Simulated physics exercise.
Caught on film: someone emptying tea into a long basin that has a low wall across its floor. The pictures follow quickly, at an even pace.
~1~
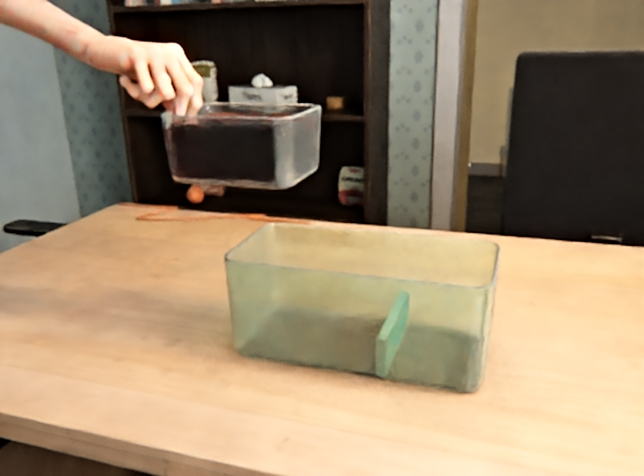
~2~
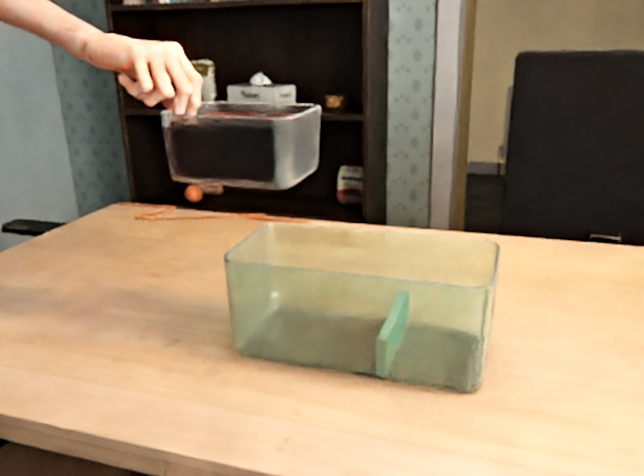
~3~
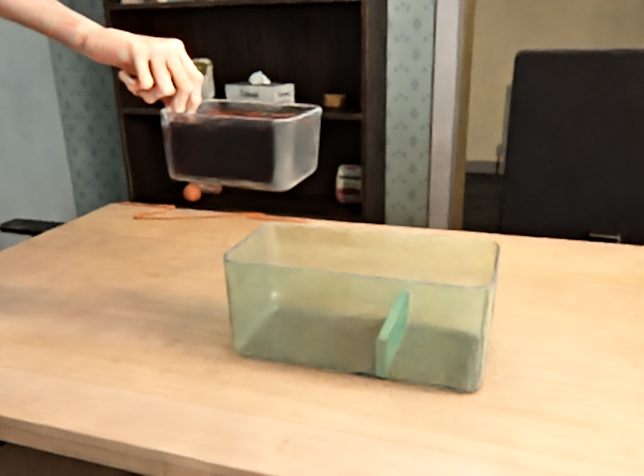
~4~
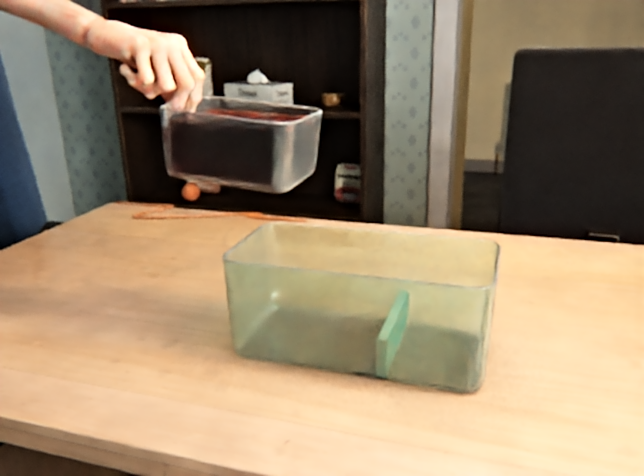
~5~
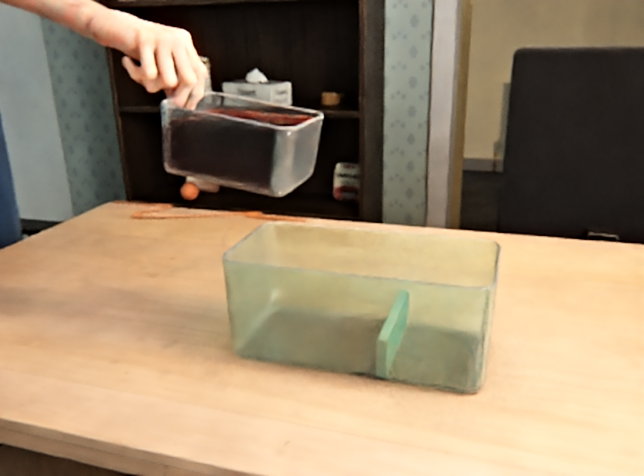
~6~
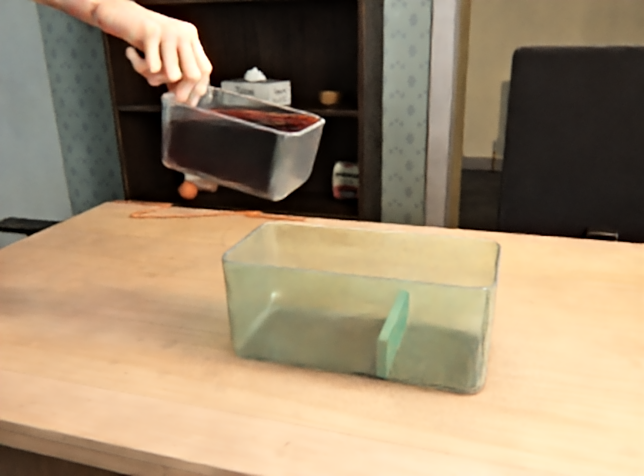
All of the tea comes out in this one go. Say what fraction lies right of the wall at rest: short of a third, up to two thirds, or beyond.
The share right of the wall is not even a third.
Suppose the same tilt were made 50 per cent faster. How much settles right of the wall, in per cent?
About 15 per cent.
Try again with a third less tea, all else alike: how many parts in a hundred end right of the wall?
Close to 5 per cent.
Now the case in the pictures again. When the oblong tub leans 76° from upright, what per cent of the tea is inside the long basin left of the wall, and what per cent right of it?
Left: 25 %. Right: 5 %.
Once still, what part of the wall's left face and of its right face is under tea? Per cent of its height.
Left: 70 %. Right: 20 %.
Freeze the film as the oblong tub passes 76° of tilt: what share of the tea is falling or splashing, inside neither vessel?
Near 35 %.
A moment on, the oblong tub is tipped on its side and 34 per cent is still to pour, 24 is left of the wall and 4 right of it.
Next, the oblong tub is tipped right over and 3 per cent is still to pour, 67 is left of the wall and 9 right of it.
Then the oblong tub is tipped right over and 0 per cent is still to pour, 79 is left of the wall and 12 right of it.
Later the oblong tub is tipped right over and 0 per cent is still to pour, 76 is left of the wall and 14 right of it.
At rest 76 per cent lies left of the wall, 14 right of it and 9 outside.
